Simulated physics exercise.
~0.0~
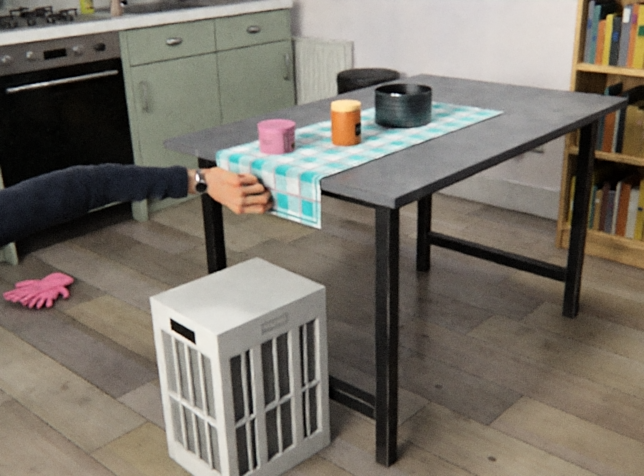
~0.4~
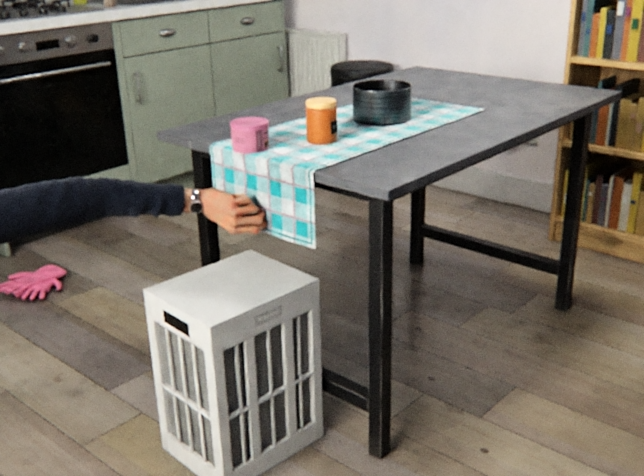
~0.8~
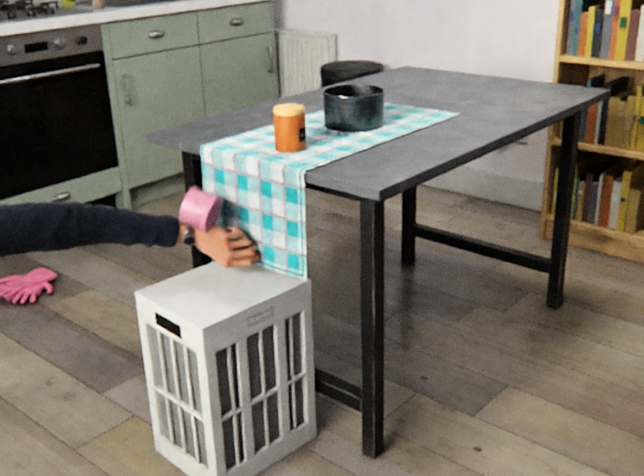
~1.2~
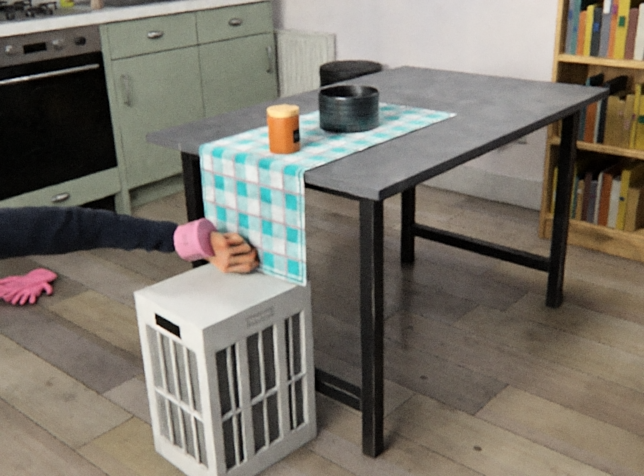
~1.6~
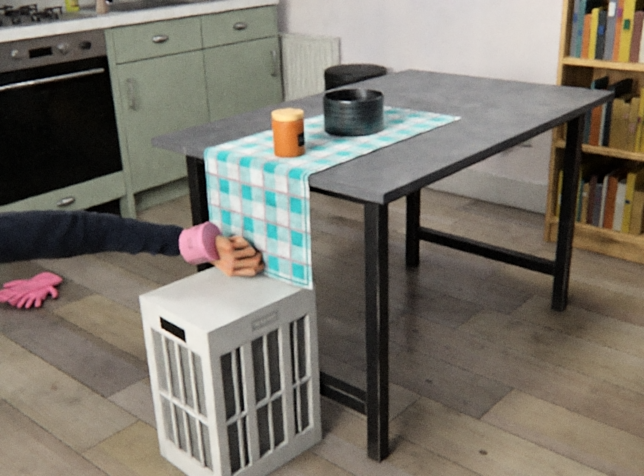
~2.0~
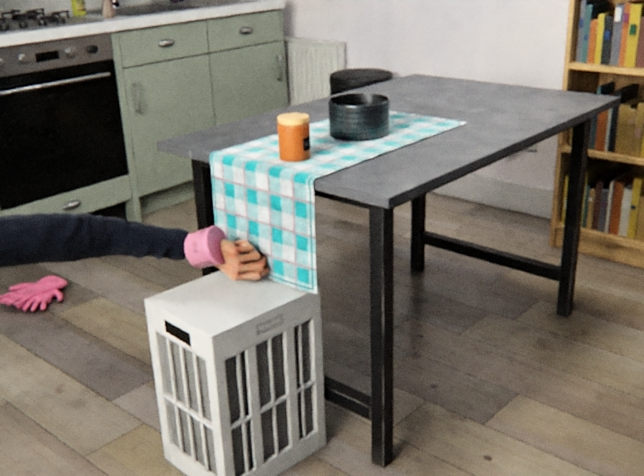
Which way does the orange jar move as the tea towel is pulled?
The orange jar moves to the left, carried along upright on the tea towel.
